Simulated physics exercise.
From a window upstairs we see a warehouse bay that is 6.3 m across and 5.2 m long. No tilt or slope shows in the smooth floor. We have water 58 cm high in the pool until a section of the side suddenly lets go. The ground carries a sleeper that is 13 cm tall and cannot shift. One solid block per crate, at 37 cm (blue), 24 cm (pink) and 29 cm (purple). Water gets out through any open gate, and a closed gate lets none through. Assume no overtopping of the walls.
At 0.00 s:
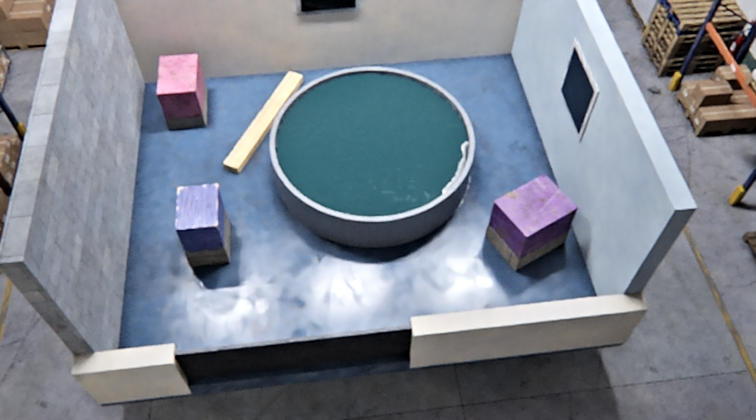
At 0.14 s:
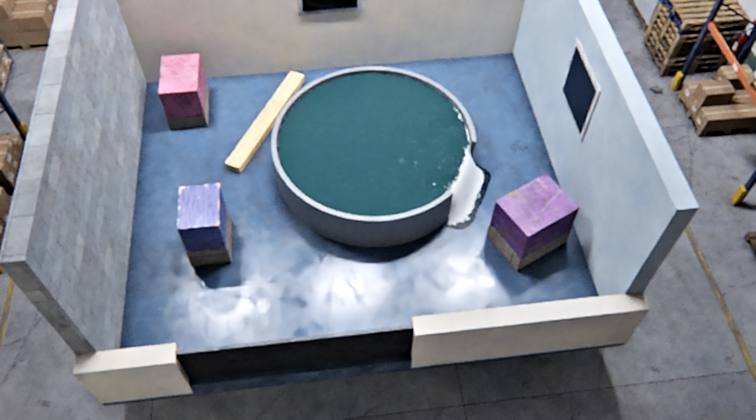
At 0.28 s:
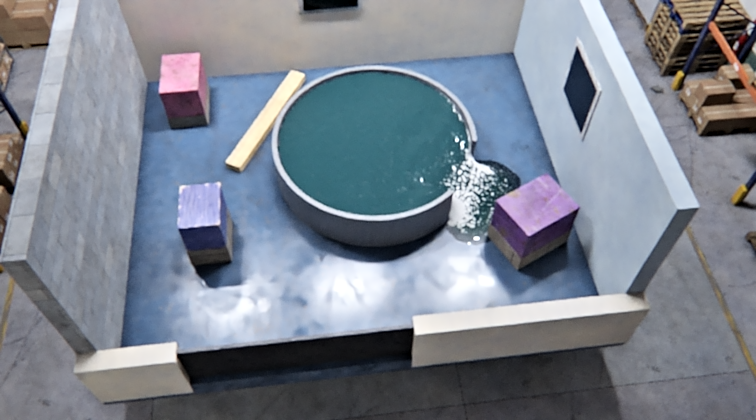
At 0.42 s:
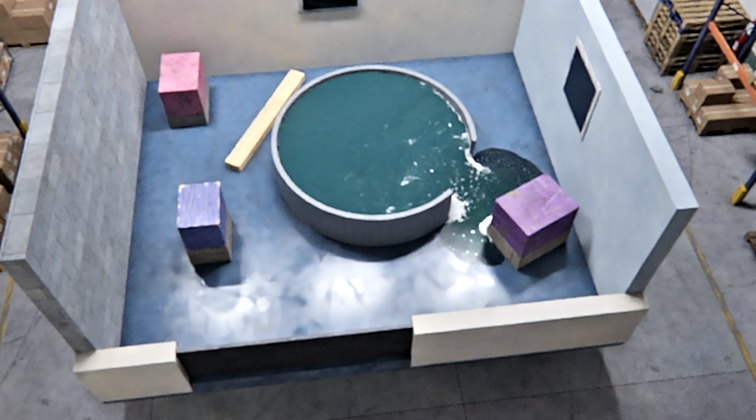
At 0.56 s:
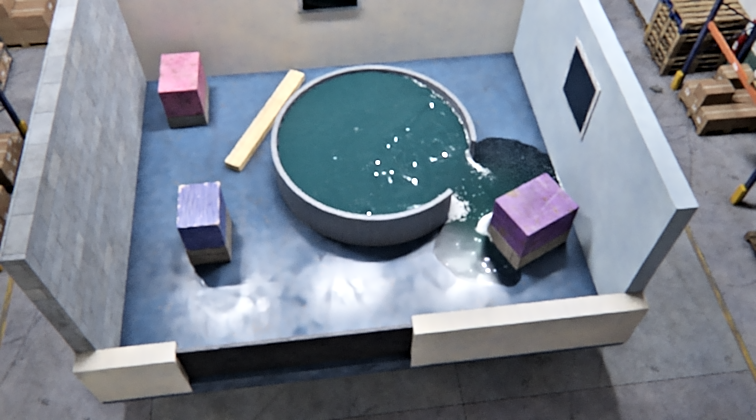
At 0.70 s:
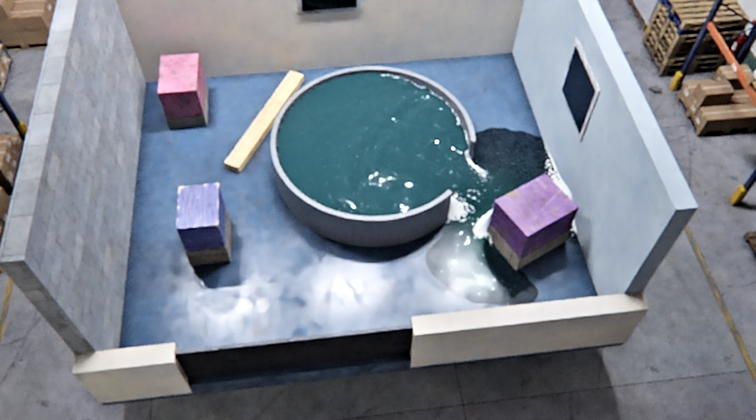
Dark green water sits still in a round grey pool, then breaks out through a gap in its right side onto the blue floor. It spreads around the nearby purple block, reaching toward the right wall and then forward along the floor, while the blocks and yellow plank stay put.
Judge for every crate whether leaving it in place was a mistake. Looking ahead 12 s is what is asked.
For the blue crate it was no mistake; for the pink crate it was no mistake; for the purple crate it was a mistake.
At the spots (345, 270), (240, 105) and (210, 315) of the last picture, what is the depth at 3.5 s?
Spot one 1 cm, spot two 0 cm, spot three 2 cm.
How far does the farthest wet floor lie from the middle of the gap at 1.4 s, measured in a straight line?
Distance: Approx. 2.8 m.
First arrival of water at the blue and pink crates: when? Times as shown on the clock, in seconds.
The flood gets to blue at 3.8 s, while pink is reached at 4.0 s.
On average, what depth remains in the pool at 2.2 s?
Average depth: About 41 cm.
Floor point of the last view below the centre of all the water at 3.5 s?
Centre: Approx. (415, 174) px.
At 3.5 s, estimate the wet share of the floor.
Wet share: About 60 %.
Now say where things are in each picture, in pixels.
In the first picture, still water, 58 cm deep, in the pool at (372, 141).
In the second picture, water pours out at (463, 186) and has run 0.6 m, to (455, 225); deepest outside 29 cm, 58 cm at the pool's back.
In the third picture, water pours out at (463, 187) and has run 0.8 m, to (513, 179); deepest outside 32 cm, 58 cm at the pool's back.
In the fourth picture, the front is at (546, 198), 1.3 m from the gap at (463, 187); 1.7 m2 of floor is under water; 58 cm left at the back of the pool.
In the fifth picture, water pours out at (462, 187) and has run 1.6 m, to (568, 216); deepest outside 58 cm, 58 cm at the pool's back.
In the sixth picture, the front is at (520, 296), 1.8 m from the gap at (462, 187); 2.6 m2 of floor is under water; 58 cm left at the back of the pool.
After 1.4 s water covers 20 % of the floor and is deepest (48 cm) near (494, 217); blue plinth not reached, pink plinth not reached, purple plinth reached.
After 2.2 s water covers 40 % of the floor and is deepest (45 cm) near (497, 227); blue plinth not reached, pink plinth not reached, purple plinth reached.
After 3.5 s water covers 60 % of the floor and is deepest (33 cm) near (559, 191); blue plinth not reached, pink plinth not reached, purple plinth reached.
After 7.0 s water covers 100 % of the floor and is deepest (22 cm) near (497, 227); blue plinth reached, pink plinth reached, purple plinth reached.
After 12.0 s water covers 100 % of the floor and is deepest (18 cm) near (147, 83); highest at the blue plinth 15 cm, highest at the pink plinth 18 cm, highest at the purple plinth 55 cm.
